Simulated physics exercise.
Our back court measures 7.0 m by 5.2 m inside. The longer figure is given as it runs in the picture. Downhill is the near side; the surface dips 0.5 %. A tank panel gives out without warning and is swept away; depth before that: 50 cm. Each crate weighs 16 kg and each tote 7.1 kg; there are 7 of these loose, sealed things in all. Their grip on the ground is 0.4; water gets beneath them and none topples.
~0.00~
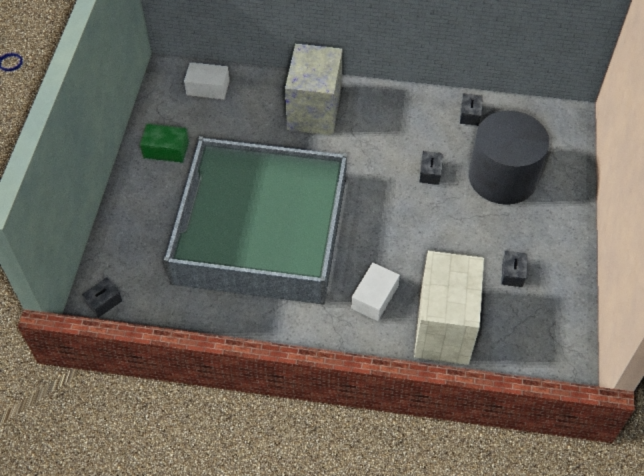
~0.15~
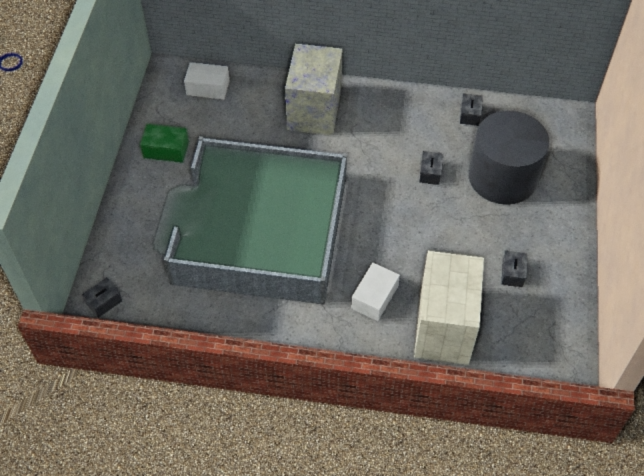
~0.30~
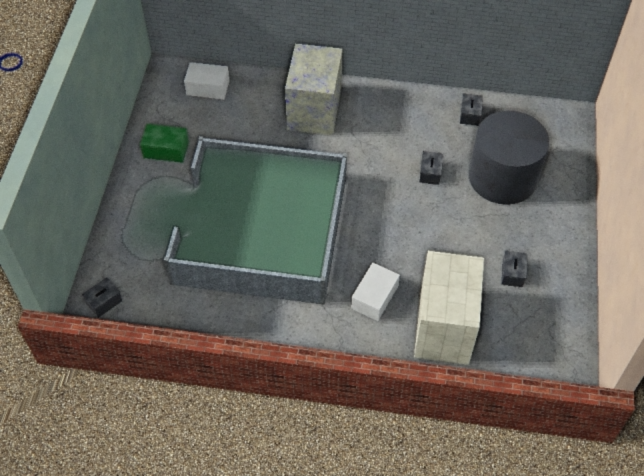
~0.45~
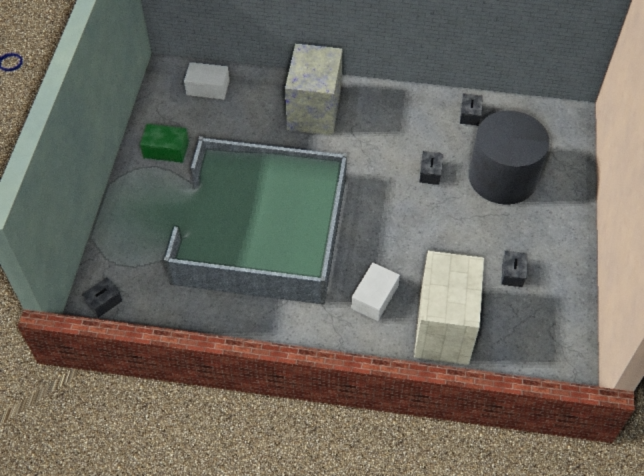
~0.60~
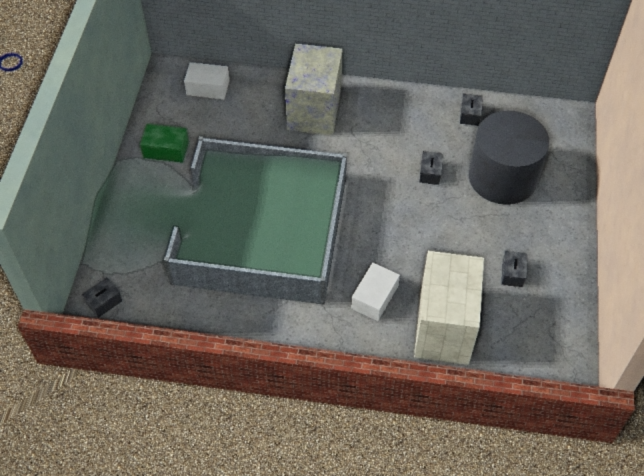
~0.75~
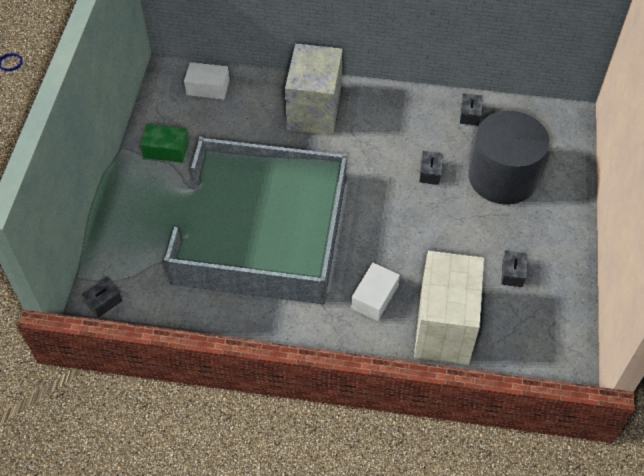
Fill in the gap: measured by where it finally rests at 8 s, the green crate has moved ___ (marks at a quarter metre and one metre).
It has moved between a quarter metre and one metre.
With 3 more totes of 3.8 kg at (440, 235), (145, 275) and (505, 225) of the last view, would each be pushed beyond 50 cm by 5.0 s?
In sequence: Stays within; stays within; stays within.
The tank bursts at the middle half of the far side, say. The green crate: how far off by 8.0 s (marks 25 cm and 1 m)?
Note: Green crate swept well away.
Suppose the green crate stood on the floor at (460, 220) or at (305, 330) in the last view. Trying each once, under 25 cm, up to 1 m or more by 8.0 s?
Outcomes in order: It sits still; it is taken a long way.
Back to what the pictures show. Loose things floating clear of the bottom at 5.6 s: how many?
I get 3.
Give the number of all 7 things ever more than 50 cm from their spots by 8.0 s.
The total is 3.
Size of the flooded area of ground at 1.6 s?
The covered patch comes to about 8.5 m2.
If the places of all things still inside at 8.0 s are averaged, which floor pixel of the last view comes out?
Near (380, 192).
After 1.6 s the green crate is near (170, 133), 0.1 m from its start, aground; 0 afloat.
After 3.6 s the green crate is near (216, 126), 0.8 m from its start, aground; 2 afloat.
After 5.6 s the green crate is near (215, 125), 0.8 m from its start, afloat; 3 afloat.
After 8.0 s the green crate is near (191, 114), 0.6 m from its start, aground; 0 afloat.
